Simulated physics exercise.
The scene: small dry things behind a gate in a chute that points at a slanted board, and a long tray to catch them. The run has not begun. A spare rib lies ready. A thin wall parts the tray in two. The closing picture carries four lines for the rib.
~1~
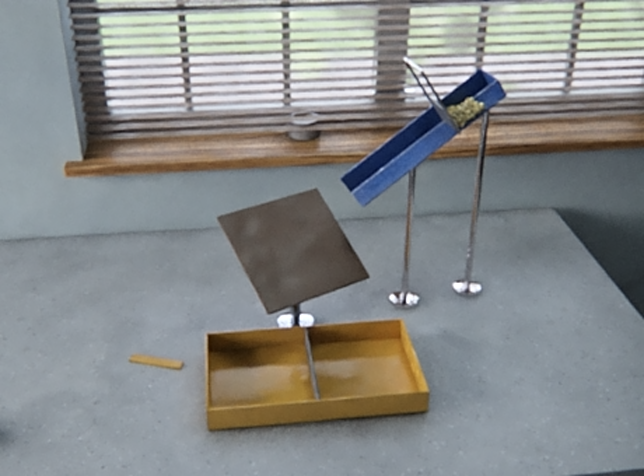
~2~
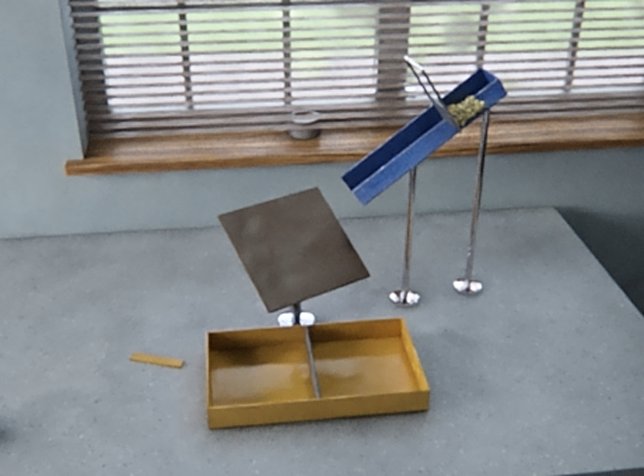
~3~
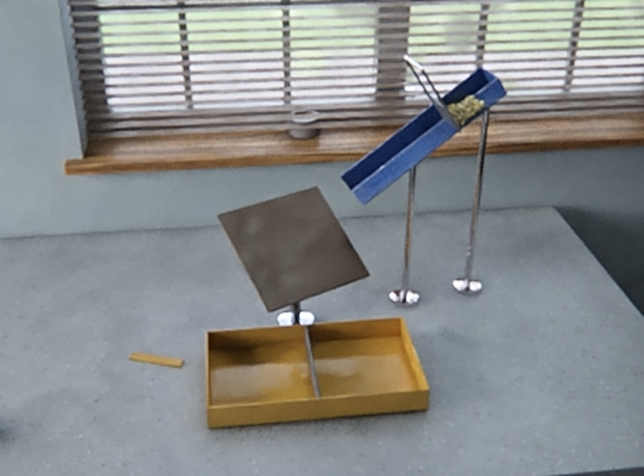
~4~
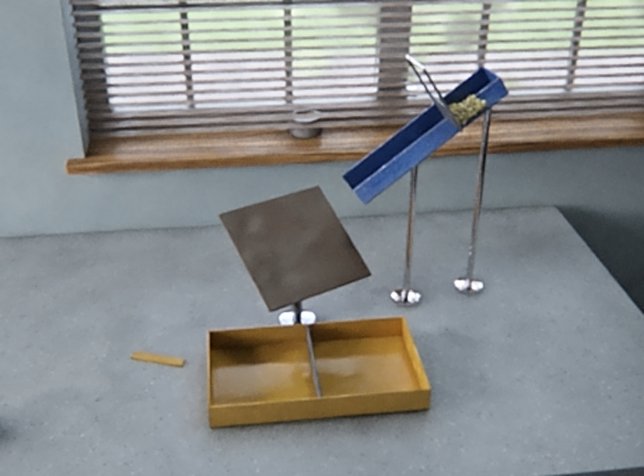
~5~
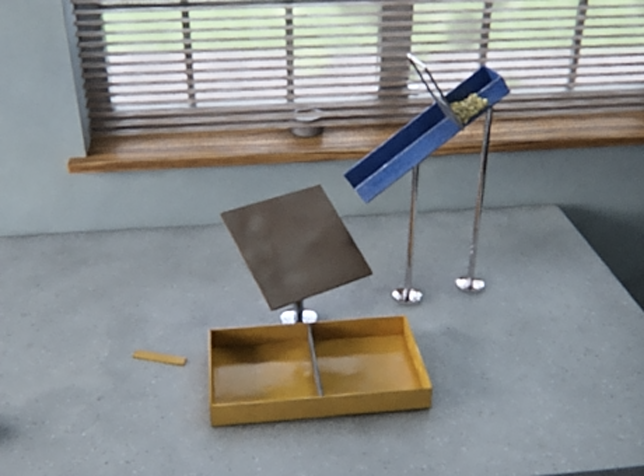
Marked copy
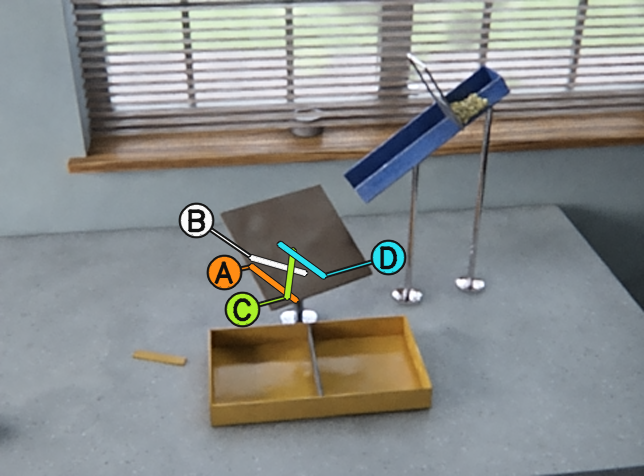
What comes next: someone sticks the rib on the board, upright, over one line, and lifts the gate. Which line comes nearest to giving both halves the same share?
Go for C.
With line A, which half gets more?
Right.
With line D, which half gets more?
More lands on the right.
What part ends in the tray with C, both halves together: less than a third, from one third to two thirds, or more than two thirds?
It is more than two thirds.
On the marked copy, line A from (251, 266) to (295, 300); line B from (252, 257) to (304, 272); line C from (293, 250) to (287, 297); line D from (280, 244) to (323, 276).
If A is chosen, of what is caught, about a quarter in the left half, most in the right.
If B is chosen, of what is caught, a small part in the left half, most in the right.
If C is chosen, of what is caught, about half in the left half, about half in the right.
If D is chosen, of what is caught, a small part in the left half, nearly all in the right.
